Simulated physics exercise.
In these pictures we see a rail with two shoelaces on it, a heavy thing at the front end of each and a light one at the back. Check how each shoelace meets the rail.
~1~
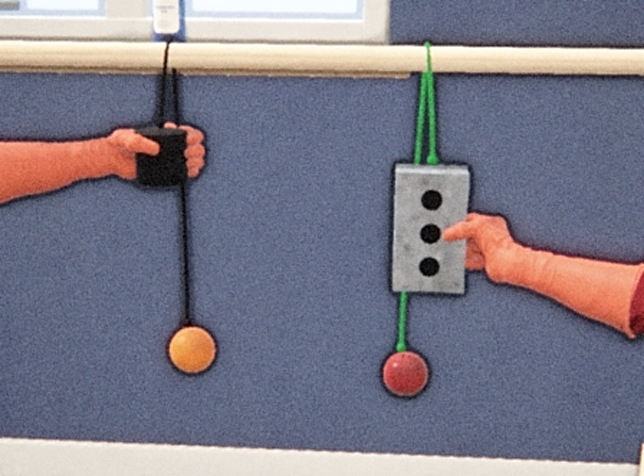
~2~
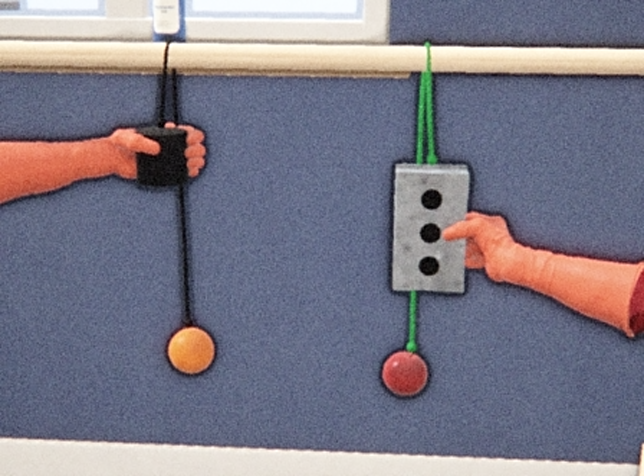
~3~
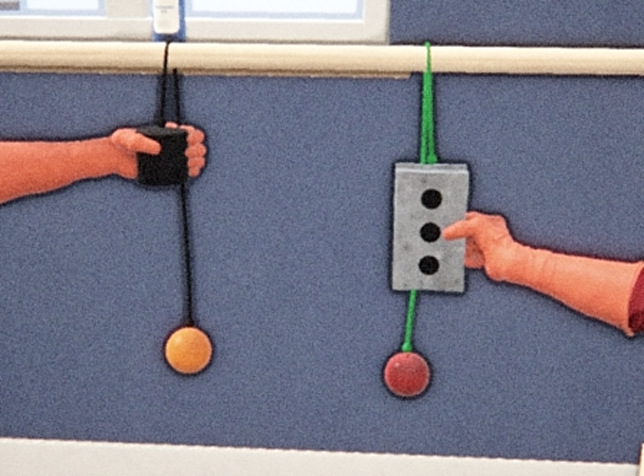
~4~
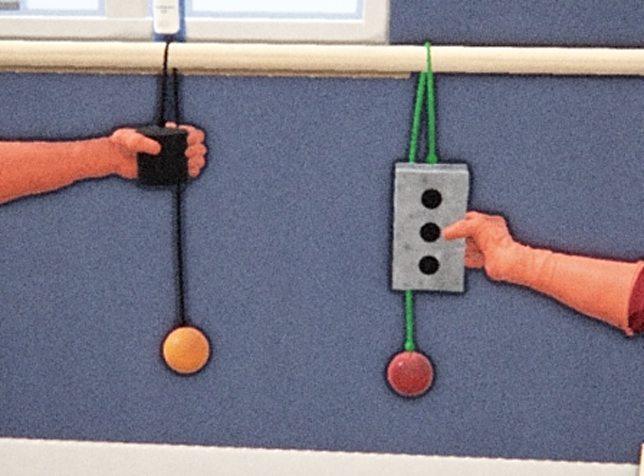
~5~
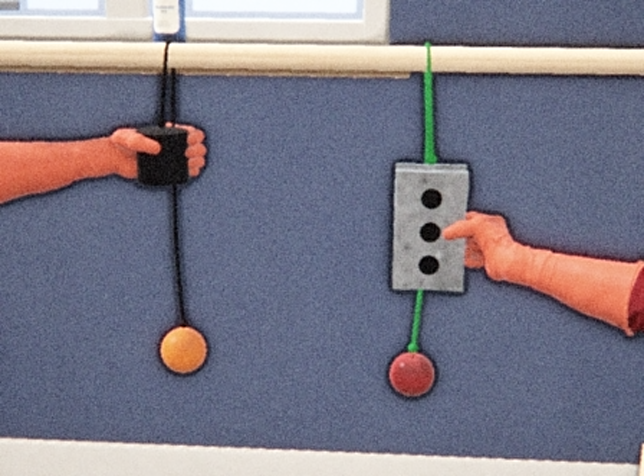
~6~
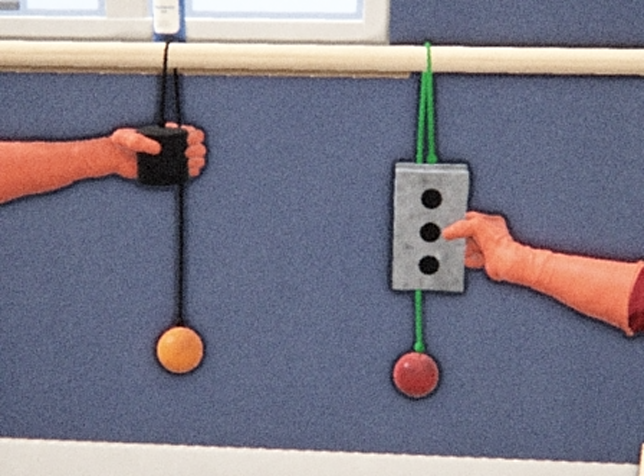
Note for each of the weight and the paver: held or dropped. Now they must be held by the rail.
In the end the weight moves down; the paver moves down.
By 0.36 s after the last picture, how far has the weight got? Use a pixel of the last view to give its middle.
Somewhere near (173, 316).
Then, 0.36 s after the last picture, weight dropping near (173, 316); paver dropping near (420, 406).
Then, 0.66 s after the last picture, weight on the floor; paver on the floor.
At rest, weight on the floor; paver on the floor. The weight drops and the paver pulls its rope through.
